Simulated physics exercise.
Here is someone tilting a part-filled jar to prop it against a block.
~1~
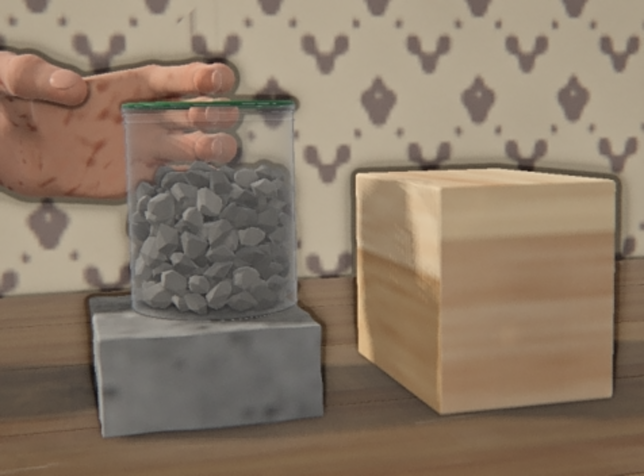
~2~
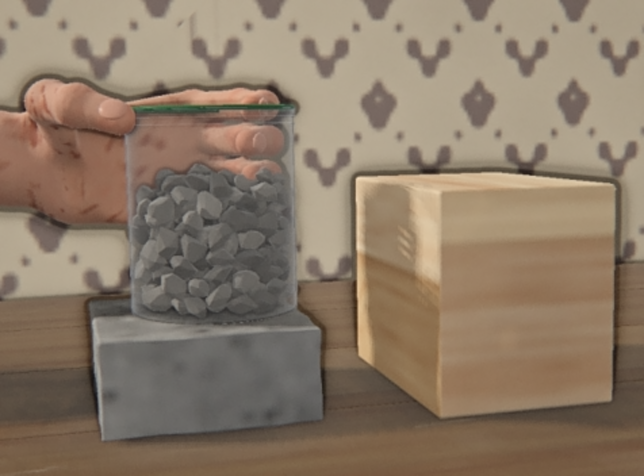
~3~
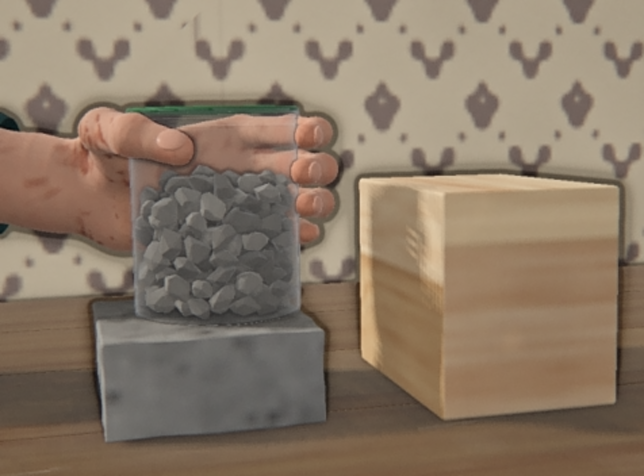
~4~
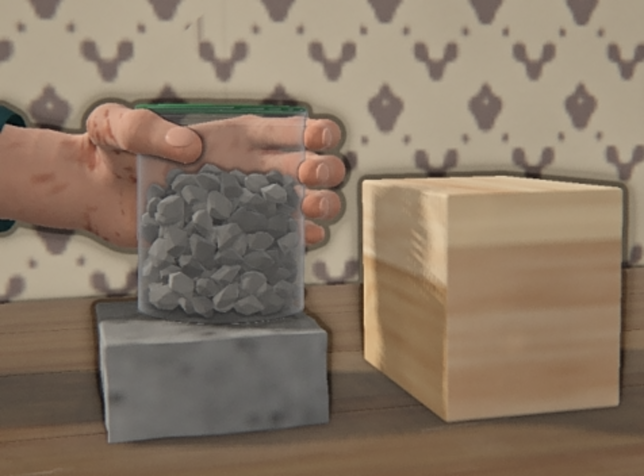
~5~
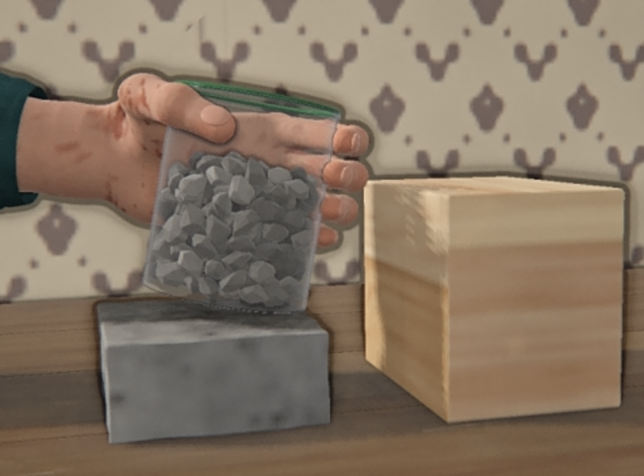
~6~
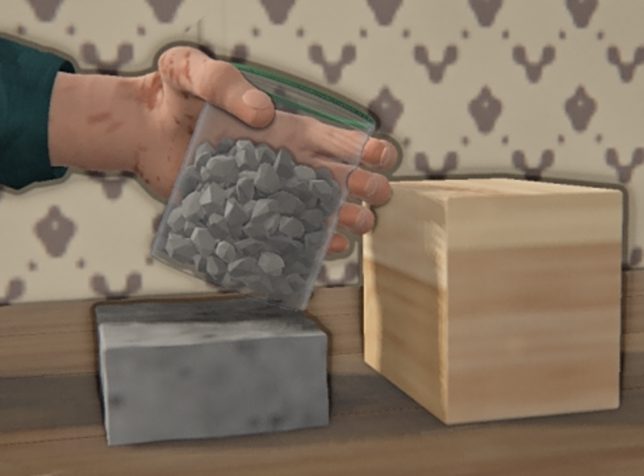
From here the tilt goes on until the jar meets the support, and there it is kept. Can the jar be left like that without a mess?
The filling does not come out.
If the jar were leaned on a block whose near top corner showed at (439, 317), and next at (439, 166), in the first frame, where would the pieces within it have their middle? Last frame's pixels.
First near (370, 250), then near (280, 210).
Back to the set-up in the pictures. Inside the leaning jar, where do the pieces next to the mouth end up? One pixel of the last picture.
Close to (367, 186).
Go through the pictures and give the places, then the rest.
The first picture shows jar (212, 205), two thirds full of bits of gravel; block (473, 276), reaching most of the way up the jar.
The second picture shows jar (212, 208), upright; rim (289, 108); top of the contents (203, 193).
The third picture shows jar (216, 210), upright; rim (293, 110); block (477, 282).
The fourth picture shows jar (222, 209), upright; rim (302, 111); top of the contents (213, 193).
The fifth picture shows jar (241, 197), leaning 11°; rim (334, 114); block (481, 284).
The sixth picture shows jar (263, 188), leaning 22°; rim (368, 126); block (480, 286), reaching most of the way up the jar.
Then, 0.25 s later than the last frame, the jar leans 36°; everything is still inside.
Then, 0.46 s later than the last frame, the jar rests on the block at 40°; everything is still inside.
When it is over, the jar rests on the block at 40°; everything is still inside.
